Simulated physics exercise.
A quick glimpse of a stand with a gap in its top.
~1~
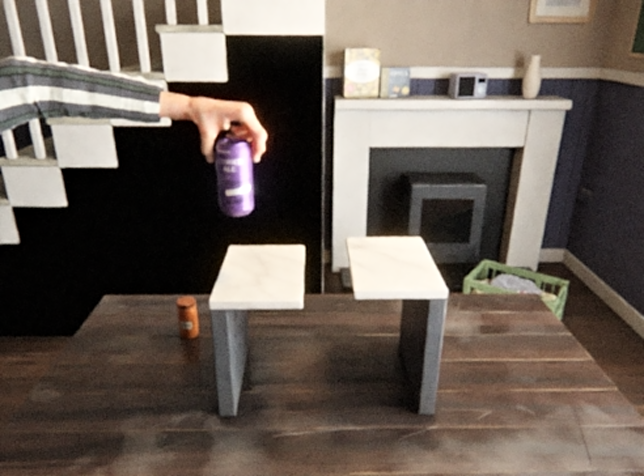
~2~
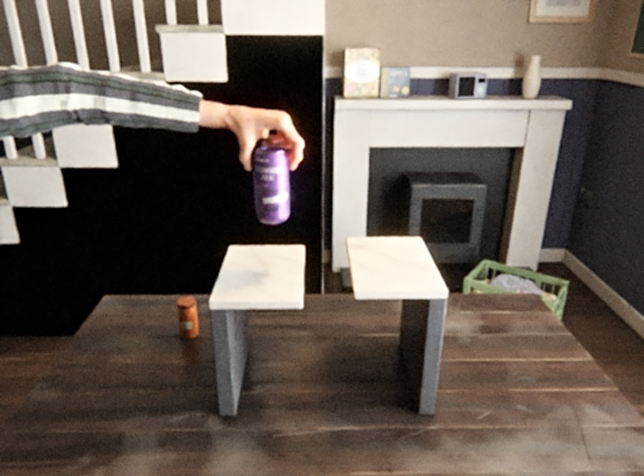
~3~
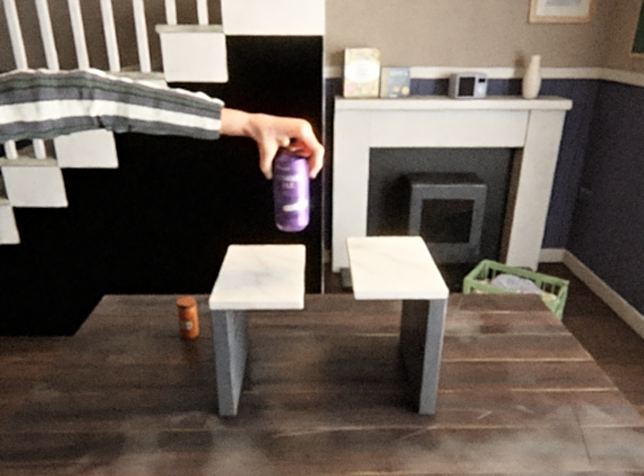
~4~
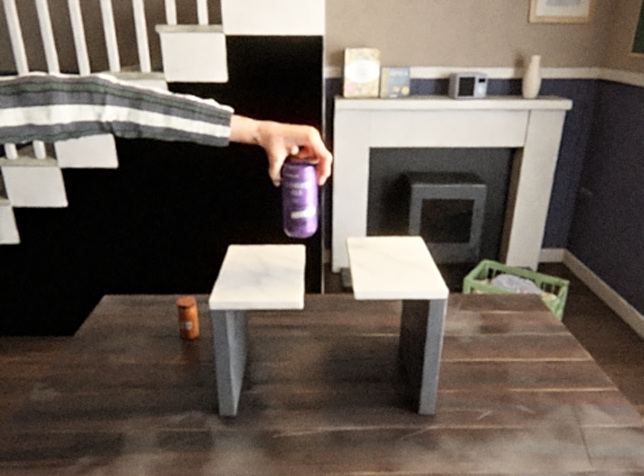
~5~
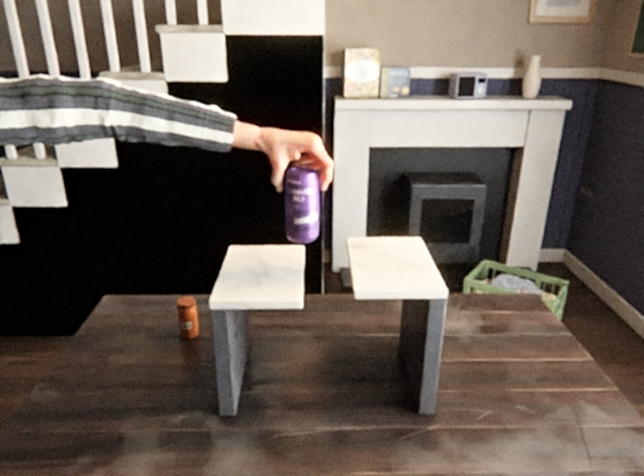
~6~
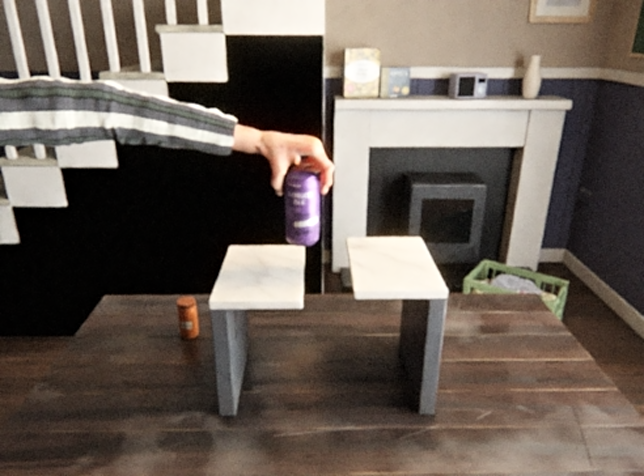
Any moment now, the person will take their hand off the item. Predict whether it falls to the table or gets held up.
Held up.
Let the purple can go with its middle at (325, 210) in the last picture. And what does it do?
In that case it slips past.
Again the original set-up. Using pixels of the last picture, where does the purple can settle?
It finishes at around (303, 239).
Then, 0.32 s after the last picture, purple can slid about its own width near (302, 239).
Then, 0.66 s after the last picture, purple can resting near (302, 239).
At rest, moved from the start, purple can; orange shaker in place. Seen from the same camera at the end, purple can near (302, 239). The can lodges.
